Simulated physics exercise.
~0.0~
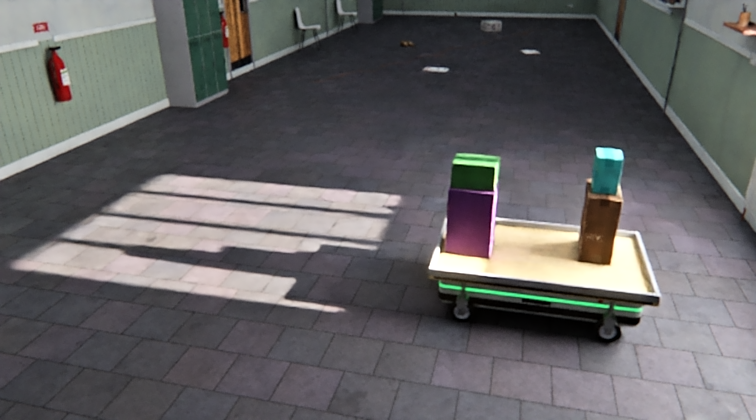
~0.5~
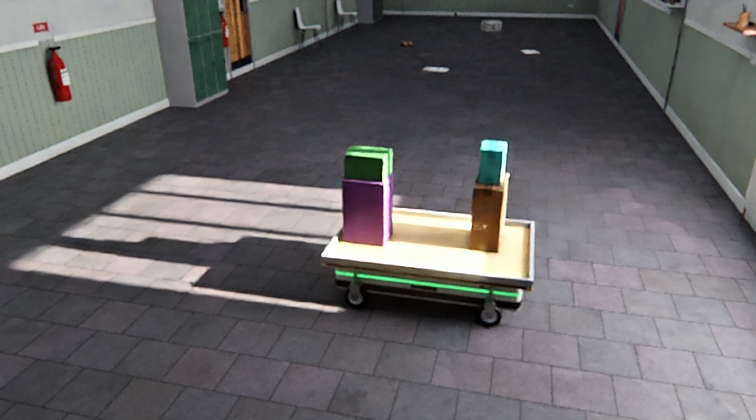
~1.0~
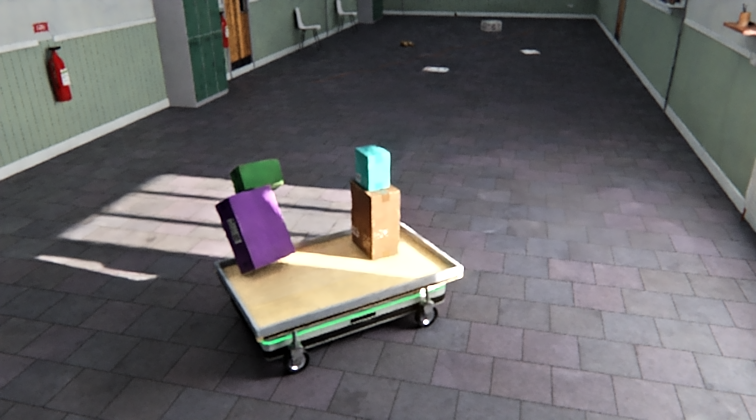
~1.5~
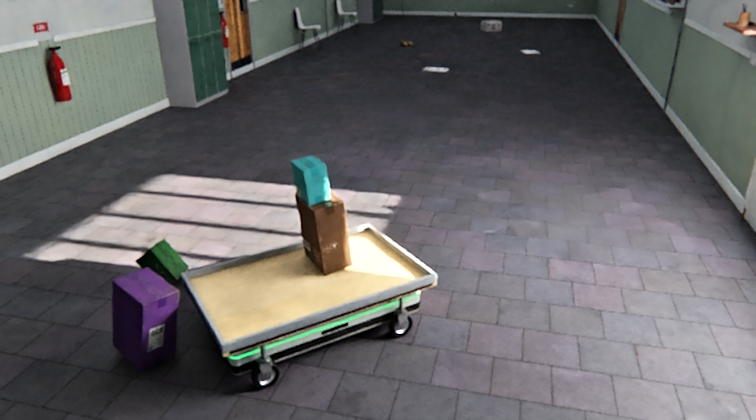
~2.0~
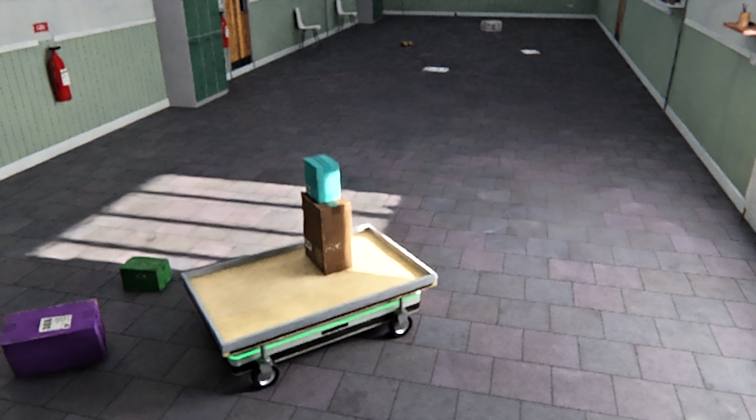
At first, a low cart carries a purple box with a green box on top and a brown box topped by a turquoise one, standing on the right of a tiled floor. The cart rolls left with both stacks upright. It then swings around, and the purple box leans over the edge as the green box tips with it. Both tumble off the cart's left side as it comes to a stop, while the turquoise box stays on the brown one. Finally, the purple box lies on its side on the floor near the green box, and the other stack still stands on the deck.
